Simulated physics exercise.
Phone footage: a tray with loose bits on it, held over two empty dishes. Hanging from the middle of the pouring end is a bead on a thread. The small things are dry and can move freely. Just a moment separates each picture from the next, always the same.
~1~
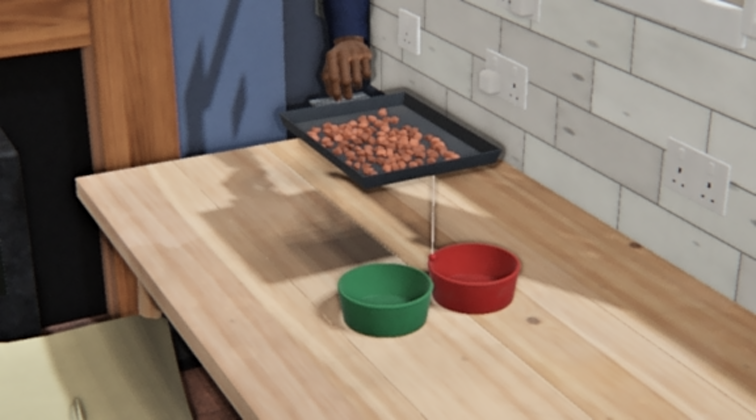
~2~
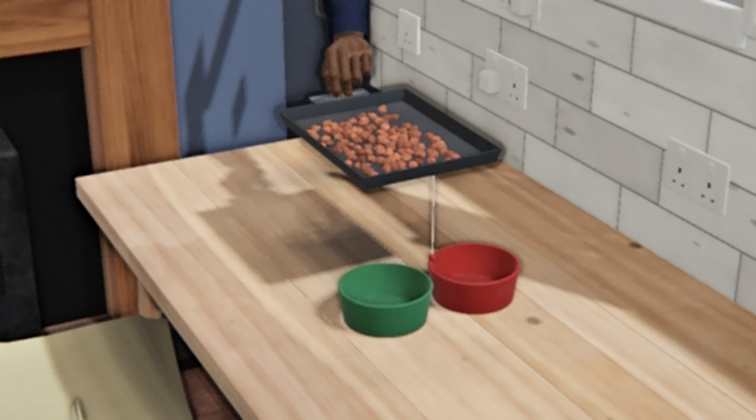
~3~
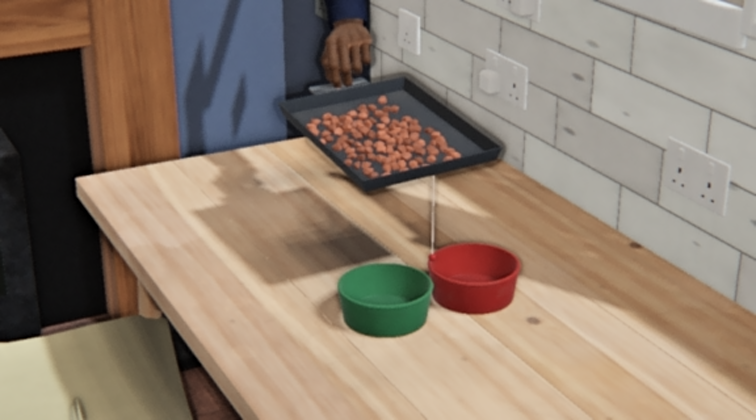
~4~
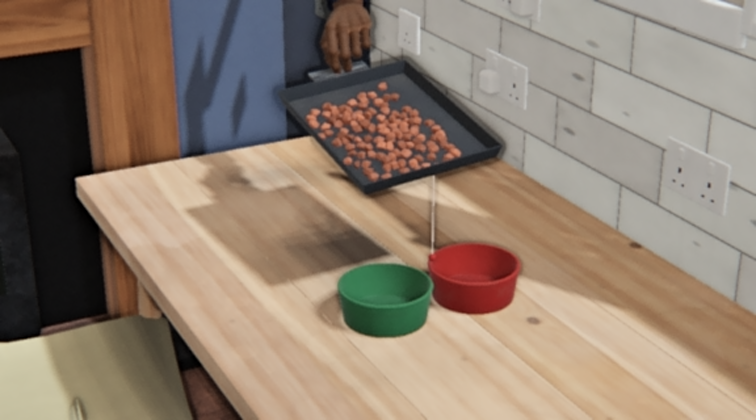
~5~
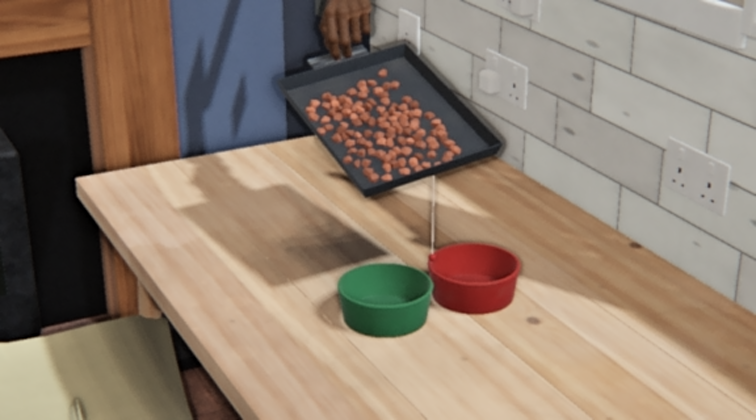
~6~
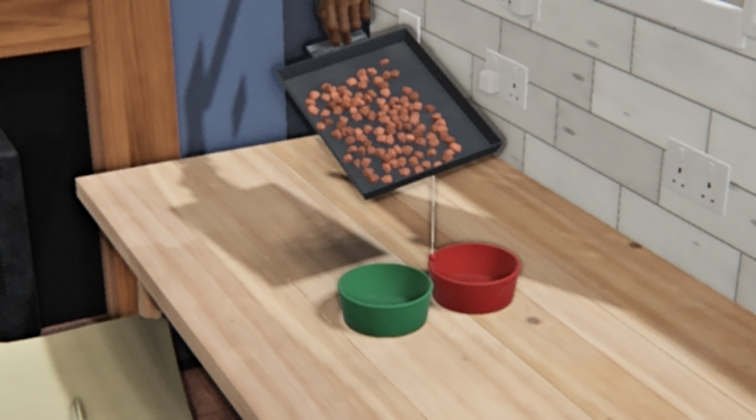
A pale wooden counter beside a wall of grey-white tiles and sockets is seen from above at a steady angle. A dark tray of reddish-brown bits is held by a hand at its far edge, above an empty green dish on the left and a red one on the right. The hand raises the far edge, gradually steepening the tray, its near left corner lowest, while the dishes stay still.
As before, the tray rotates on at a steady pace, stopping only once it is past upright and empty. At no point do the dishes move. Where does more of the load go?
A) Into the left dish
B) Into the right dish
Answer: A.
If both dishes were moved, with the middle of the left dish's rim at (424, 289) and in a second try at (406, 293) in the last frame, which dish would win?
The first time it's the left-side dish, the second time it's the left-side dish.
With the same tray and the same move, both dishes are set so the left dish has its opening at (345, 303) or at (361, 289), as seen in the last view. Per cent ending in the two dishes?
About 70 per cent, then about 80 per cent.
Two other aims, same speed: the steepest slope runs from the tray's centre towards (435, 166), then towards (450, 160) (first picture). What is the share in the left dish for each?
First case: 10 %; second case: 0 %.
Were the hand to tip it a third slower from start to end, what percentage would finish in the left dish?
I'd say 100 percent or thereabouts.
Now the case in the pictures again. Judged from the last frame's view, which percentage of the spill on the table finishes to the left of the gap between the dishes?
Left share: Close to 60 %.
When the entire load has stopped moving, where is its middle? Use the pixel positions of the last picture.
Near (381, 313).
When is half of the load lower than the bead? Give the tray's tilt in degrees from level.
Angle: Close to 90°.
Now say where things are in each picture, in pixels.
In the first picture, corners of the pouring end (365, 175) and (496, 149), level; middle of the load (384, 144), bits of crushed brick; left dish (407, 317); right dish (497, 295); bead on its thread (432, 257).
In the second picture, corners of the pouring end (365, 175) and (496, 148), level; middle of the load (384, 142).
In the third picture, corners of the pouring end (365, 178) and (497, 147), tipped barely, lowest at the left corner; middle of the load (384, 138).
In the fourth picture, corners of the pouring end (365, 182) and (497, 144), tipped a little, lowest at the left corner; middle of the load (384, 132).
In the fifth picture, corners of the pouring end (365, 186) and (497, 142), tipped clearly, lowest at the left corner; middle of the load (384, 126).
In the sixth picture, corners of the pouring end (365, 189) and (497, 141), tipped clearly, lowest at the left corner; middle of the load (384, 120); left dish (407, 317); right dish (497, 295).
Just after the last frame, tray tipped steeply; the larger part on the tray; about a tenth in the air.
A moment on, tray tipped past a quarter turn; about a tenth on the tray; roughly two thirds in the left dish; about a tenth outside both; about a tenth in the air.
Further on, tray tipped past a quarter turn; the larger part in the left dish; about a tenth outside both.
When it is over, tray tipped past a quarter turn; the larger part in the left dish; not one in the right dish; about a tenth outside both.
